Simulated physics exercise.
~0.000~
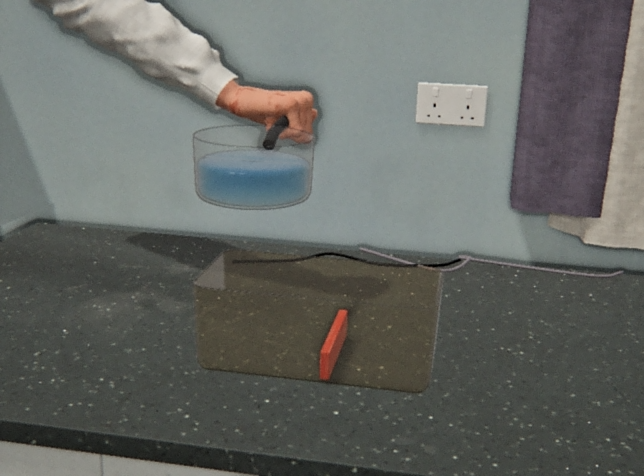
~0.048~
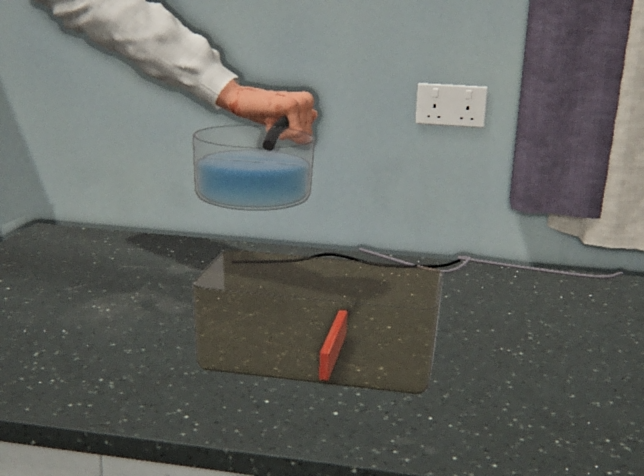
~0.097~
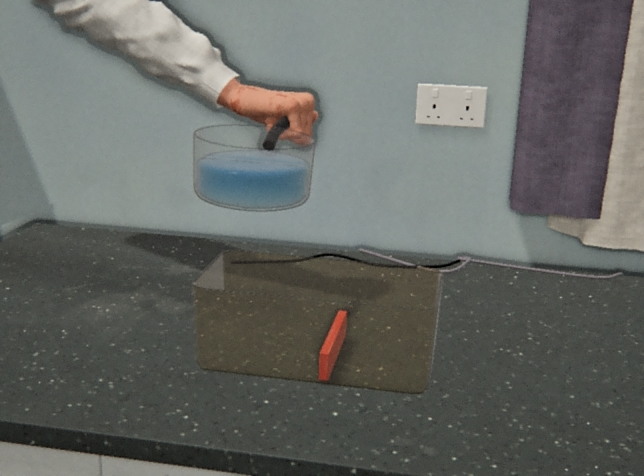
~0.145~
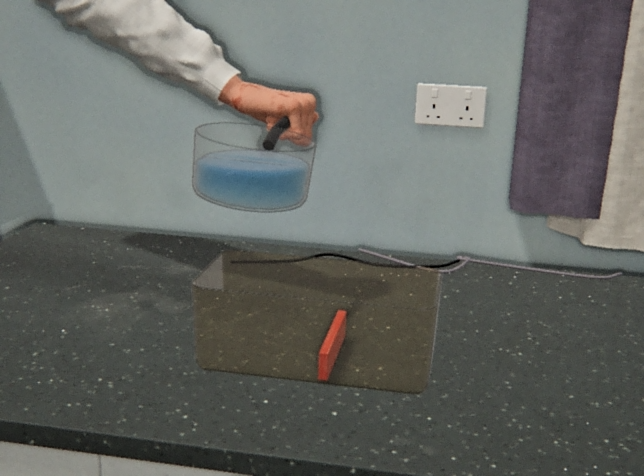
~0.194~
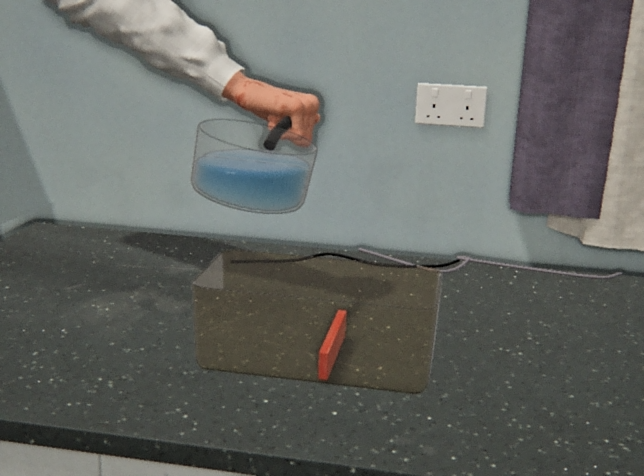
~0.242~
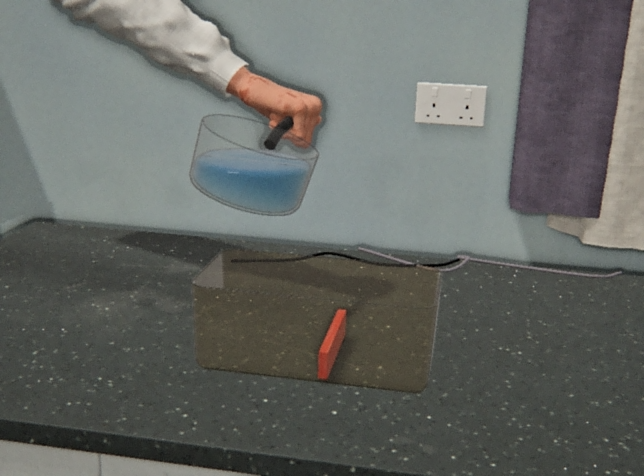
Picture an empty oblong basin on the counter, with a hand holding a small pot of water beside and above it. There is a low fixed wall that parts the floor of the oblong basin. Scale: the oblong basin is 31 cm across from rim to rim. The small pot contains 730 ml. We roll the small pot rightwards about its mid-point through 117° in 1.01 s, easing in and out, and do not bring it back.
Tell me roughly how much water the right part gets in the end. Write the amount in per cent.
It gets about 55 per cent.
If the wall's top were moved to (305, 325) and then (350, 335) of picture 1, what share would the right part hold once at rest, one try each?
I'd say 80 percent on the first go, 35 percent on the next.
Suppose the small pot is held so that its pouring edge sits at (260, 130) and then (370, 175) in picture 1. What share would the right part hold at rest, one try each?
10 then 85 %.
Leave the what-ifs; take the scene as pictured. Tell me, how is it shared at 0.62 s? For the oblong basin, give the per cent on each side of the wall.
About 1 % left, 10 % right.
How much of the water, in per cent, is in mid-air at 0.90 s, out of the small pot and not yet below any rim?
Roughly 9 %.
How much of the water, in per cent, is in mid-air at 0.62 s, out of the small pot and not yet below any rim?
It comes to about 38 percent.
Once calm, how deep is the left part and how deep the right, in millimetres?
14 mm left, 22 mm right.
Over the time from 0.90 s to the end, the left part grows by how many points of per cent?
Around 16 per cent.
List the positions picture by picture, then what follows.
Tilt 0°; pouring edge (313, 141); surface from (201, 156) to (311, 164); the oblong basin's rim runs from (209, 268) to (440, 290); the wall's top is at (335, 331), in the first picture.
Tilt 1°; pouring edge (313, 142); surface from (201, 157) to (310, 164), in the second picture.
Tilt 3°; pouring edge (313, 145); surface from (200, 157) to (310, 166), in the third picture.
Tilt 6°; pouring edge (314, 148); surface from (200, 156) to (310, 166), in the fourth picture.
Tilt 10°; pouring edge (316, 153); surface from (201, 155) to (311, 166), in the fifth picture.
Tilt 16°; pouring edge (316, 158); surface from (199, 155) to (312, 167), in the sixth picture.
By 0.62 s the tilt is 79° and 51 per cent is still to pour, 1 is left of the wall and 11 right of it.
By 0.90 s the tilt is 114° and 6 per cent is still to pour, 28 is left of the wall and 56 right of it.
By 1.19 s the tilt is 117° and 0 per cent is still to pour, 45 is left of the wall and 54 right of it.
By 1.51 s the tilt is 117° and 0 per cent is still to pour, 45 is left of the wall and 55 right of it.
At rest 45 per cent lies left of the wall, 55 right of it and 1 outside.
